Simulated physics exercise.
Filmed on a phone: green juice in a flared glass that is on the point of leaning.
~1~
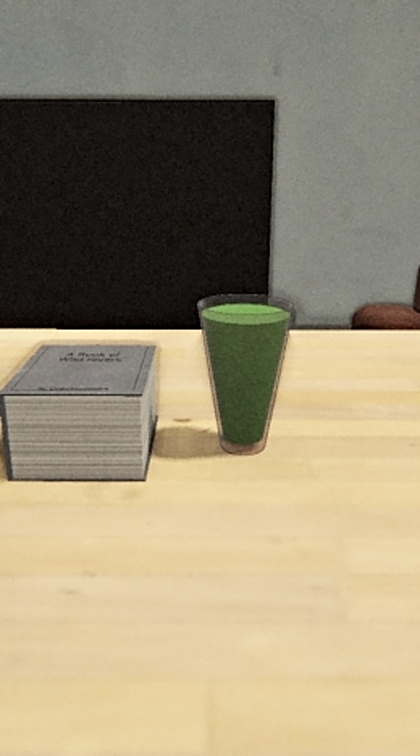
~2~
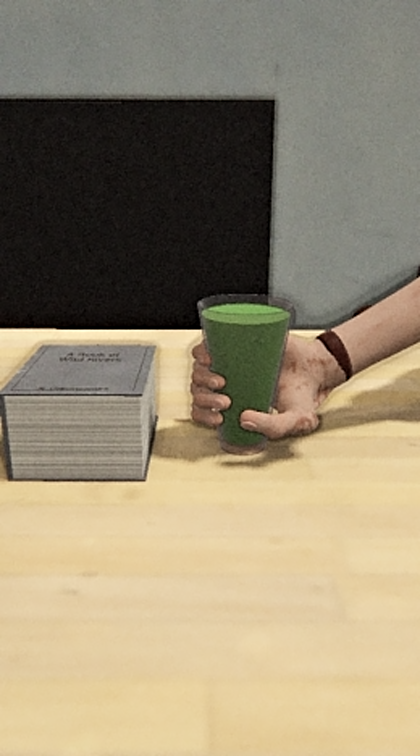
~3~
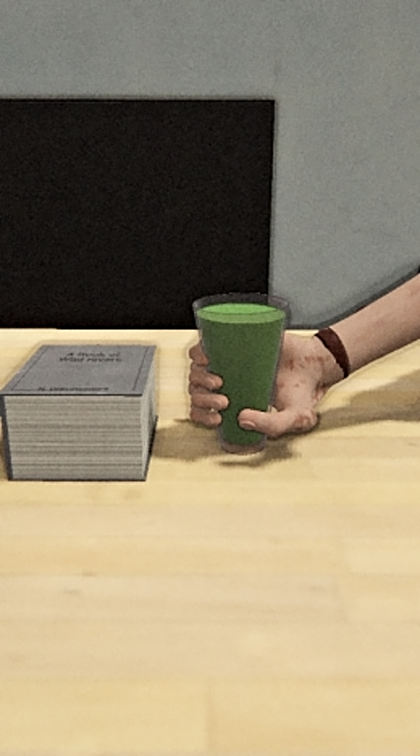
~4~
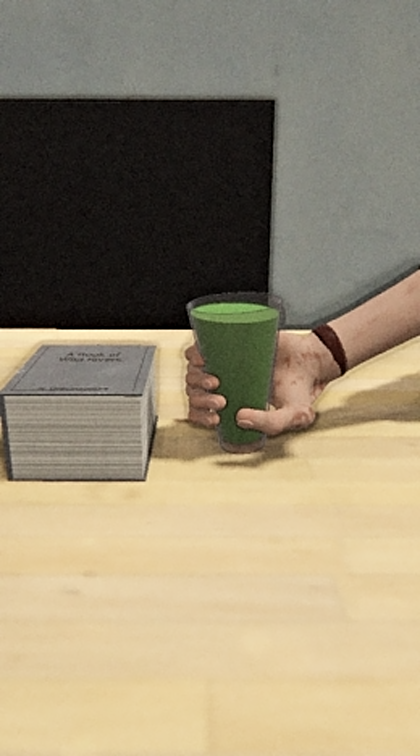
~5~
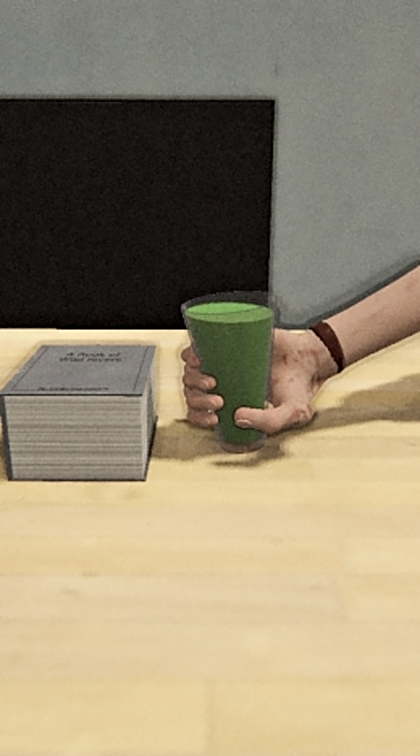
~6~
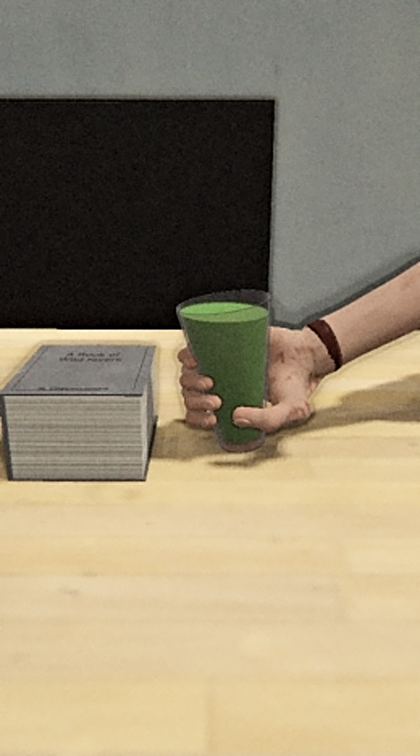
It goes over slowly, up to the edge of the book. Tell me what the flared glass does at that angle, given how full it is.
That lean is too much for it, I expect.
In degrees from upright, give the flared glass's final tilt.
About 30 degrees.
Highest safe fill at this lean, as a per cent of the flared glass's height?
About 85 %.
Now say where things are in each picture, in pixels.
In the first frame, it stands upright; flared glass (245, 372) nearly full.
In the second frame, a hand takes hold; flared glass nearly full, surface at (246, 314); book (90, 407).
In the third frame, the top moves towards the book; flared glass (242, 371) nearly full.
In the fourth frame, on the way over; flared glass nearly full, surface at (236, 313); book (90, 407).
In the fifth frame, it is leaning; flared glass (236, 370) nearly full.
In the sixth frame, tipping on its foot; flared glass nearly full, surface at (225, 313); book (90, 407).
Soon after, the flared glass leans by about 20°; some has gone over its rim; nearly all of the green juice is inside.
Later, the flared glass leans by about 25°; some has gone over its rim; nearly all of the green juice is inside.
In the end, the flared glass leans by about 30°, against the book; some has gone over its rim; nearly all of the green juice is inside.
